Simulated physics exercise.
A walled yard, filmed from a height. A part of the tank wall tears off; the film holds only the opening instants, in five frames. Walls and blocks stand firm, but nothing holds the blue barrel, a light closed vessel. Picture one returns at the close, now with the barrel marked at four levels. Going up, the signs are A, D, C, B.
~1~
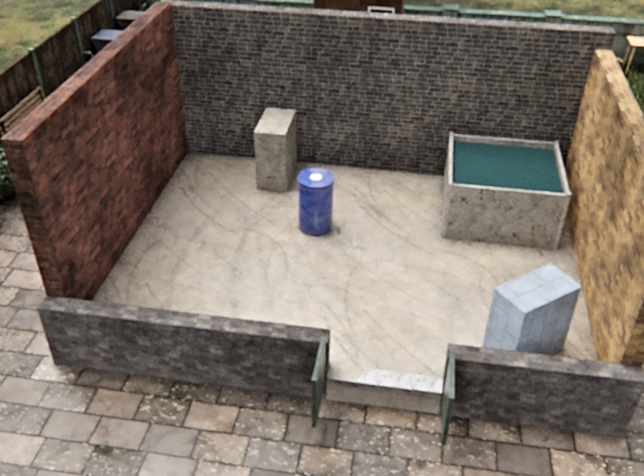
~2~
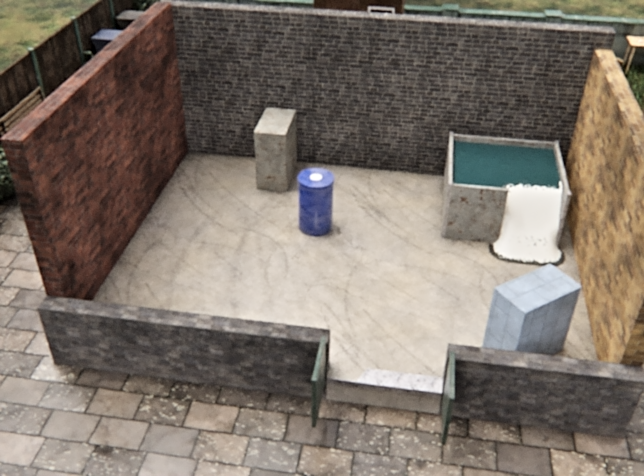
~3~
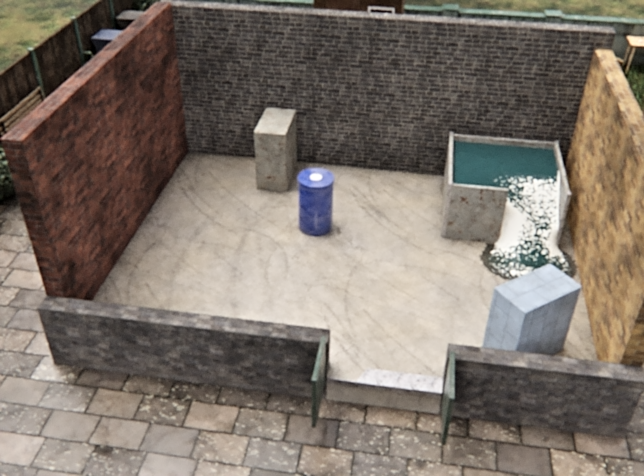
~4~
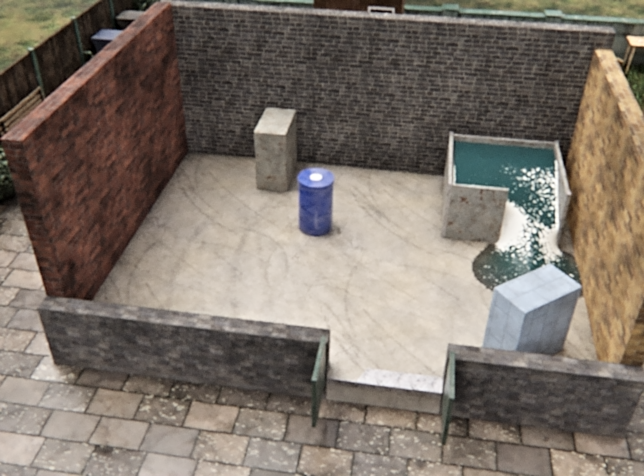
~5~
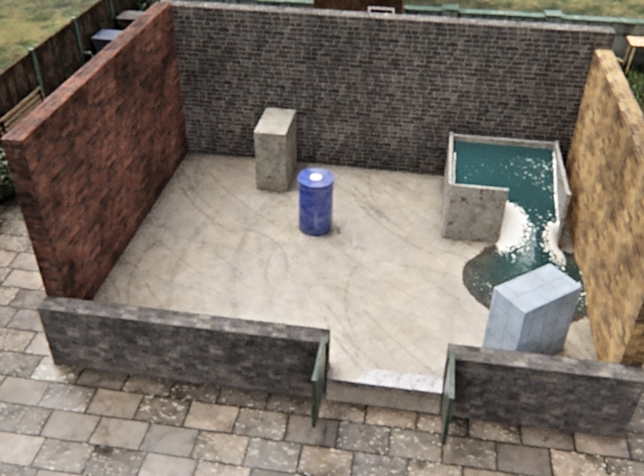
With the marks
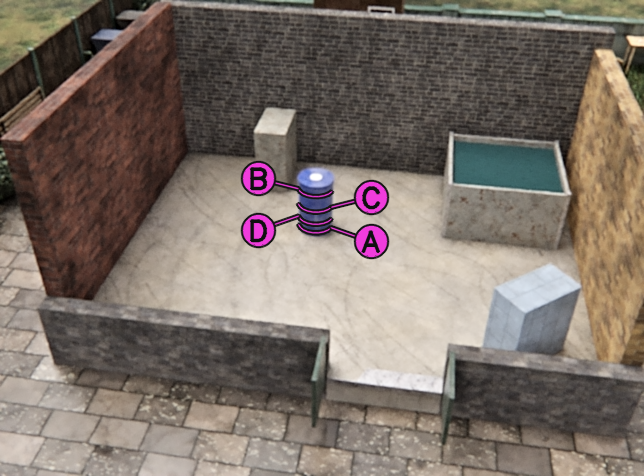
A walled yard with a pale stone floor, bounded by red, dark grey and yellowish walls, is seen from above, its low front wall broken by an open gate. A blue barrel stands near the middle, with a grey block behind it, a tank of green water at right and a pale blue-grey block nearer. White, foaming water pours from the tank's front and spreads in a dark green pool behind the nearer block, while the view stays still.
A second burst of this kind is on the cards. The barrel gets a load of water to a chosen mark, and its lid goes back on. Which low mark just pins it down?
That is mark A.
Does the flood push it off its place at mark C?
No, that is safe.
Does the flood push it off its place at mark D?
No.
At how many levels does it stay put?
All of them.
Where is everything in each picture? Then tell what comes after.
In the first picture, lid of the blue barrel at (316, 177); tank full, its middle at (505, 167); open gate at (388, 339).
In the second picture, water covers 1 % of the ground, mostly out of sight from here.
In the third picture, water covers 3 % of the ground, mostly out of sight from here.
In the fourth picture, water covers 6 % of the ground, mostly out of sight from here.
In the fifth picture, lid of the blue barrel at (316, 177); water covers 8 % of the ground, mostly out of sight from here.
On the marked copy, A at (312, 232); B at (312, 196); C at (312, 212); D at (312, 224); from the bottom up A, D, C, B.
If A is chosen, it does not move.
If B is chosen, it does not move.
If C is chosen, it does not move.
If D is chosen, it does not move.
